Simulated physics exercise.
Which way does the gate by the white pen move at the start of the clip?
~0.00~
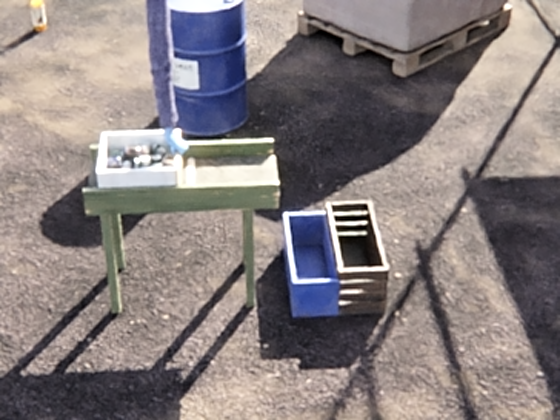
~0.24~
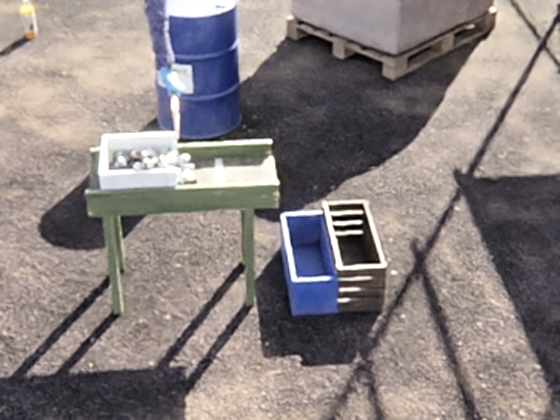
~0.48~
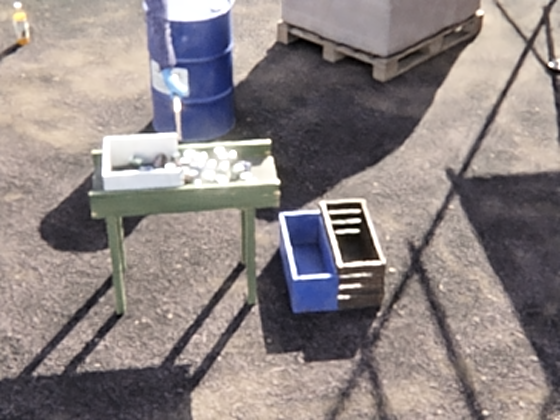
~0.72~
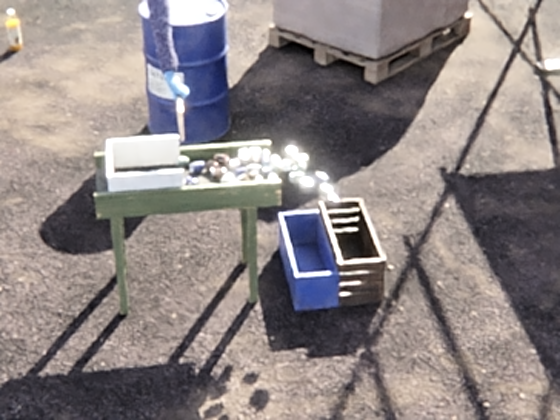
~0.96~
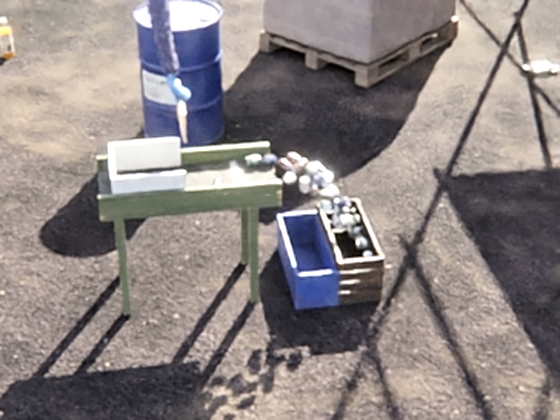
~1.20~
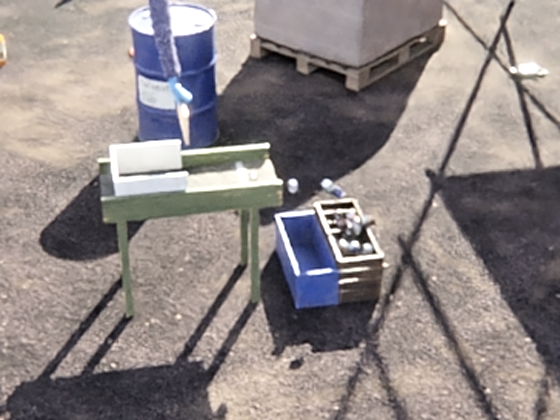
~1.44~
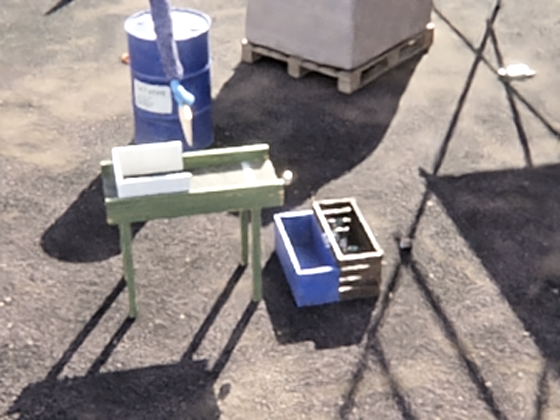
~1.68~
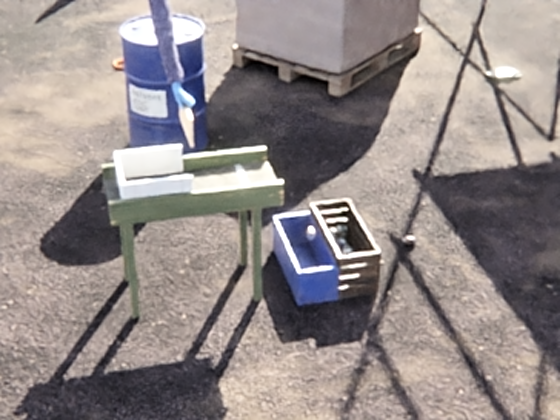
The gate moves up, rising clear of the belt beside the white pen.
